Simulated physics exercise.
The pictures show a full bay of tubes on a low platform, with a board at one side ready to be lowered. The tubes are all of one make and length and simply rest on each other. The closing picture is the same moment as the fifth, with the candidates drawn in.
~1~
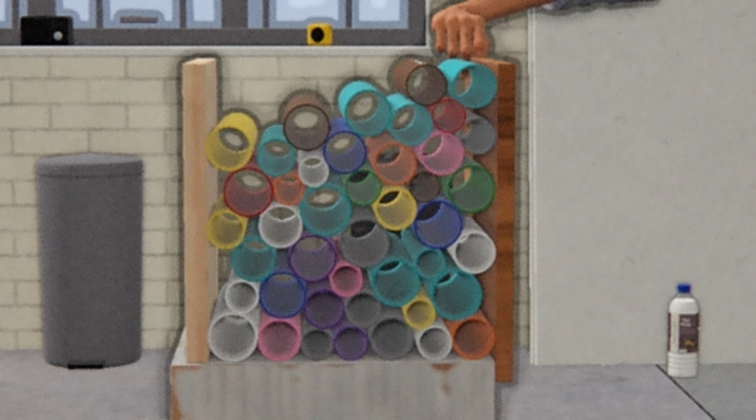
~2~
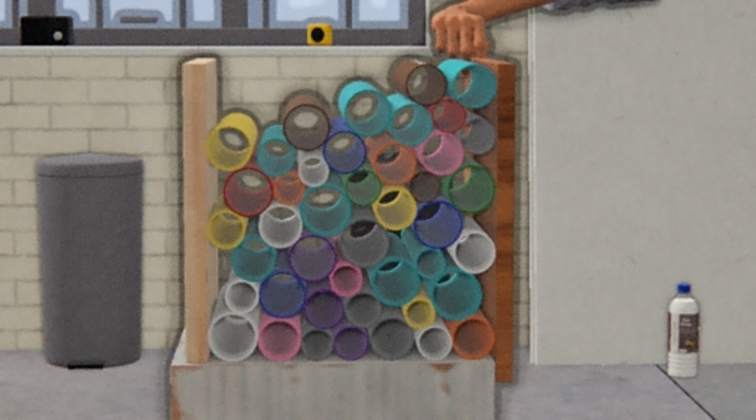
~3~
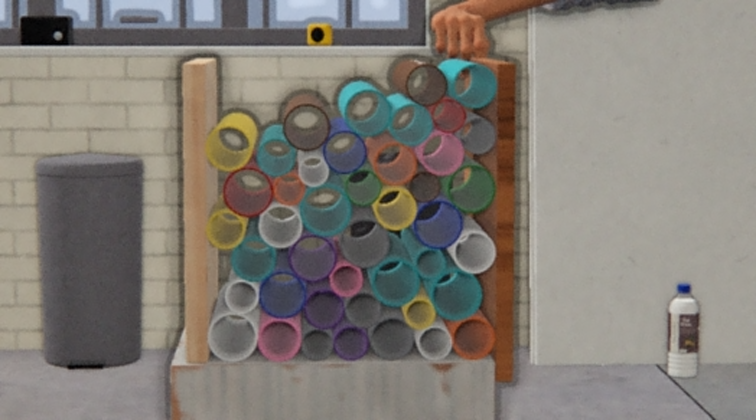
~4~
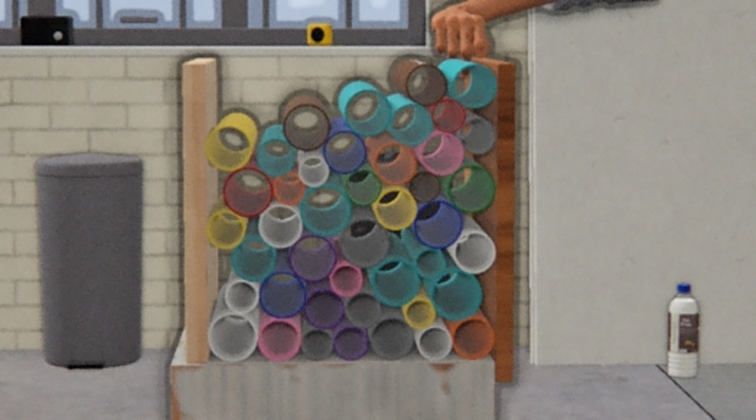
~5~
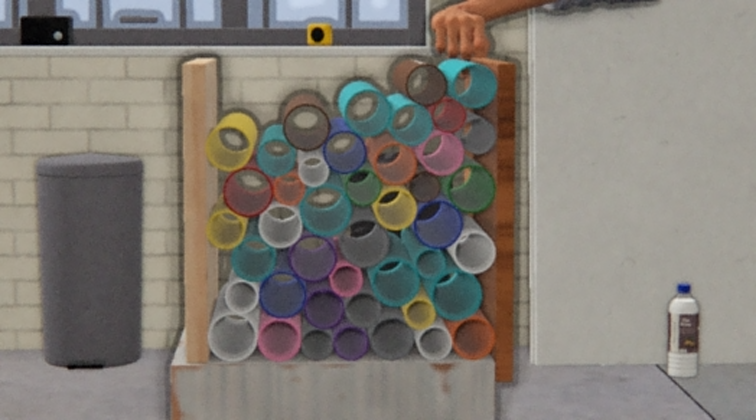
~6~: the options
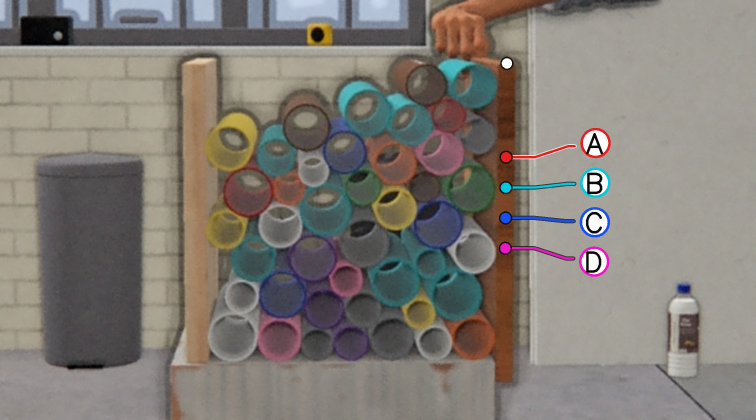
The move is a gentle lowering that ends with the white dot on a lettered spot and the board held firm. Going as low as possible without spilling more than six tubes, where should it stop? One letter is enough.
Slide it to C.
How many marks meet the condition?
Three of the four.
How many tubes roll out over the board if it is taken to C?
With C, four.
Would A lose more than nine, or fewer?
It loses fewer than nine.
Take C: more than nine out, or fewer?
It loses fewer than nine.
On the marked copy, A at (506, 157); B at (506, 188); C at (506, 218); D at (506, 248); the white dot at (507, 63).
With C. Early on, top of the board (496, 132).
Further on, top of the board (496, 211).
At the end, top of the board (496, 217), four out over the board.
As for the rest, A one out over the board; B four out over the board; D seven out over the board.
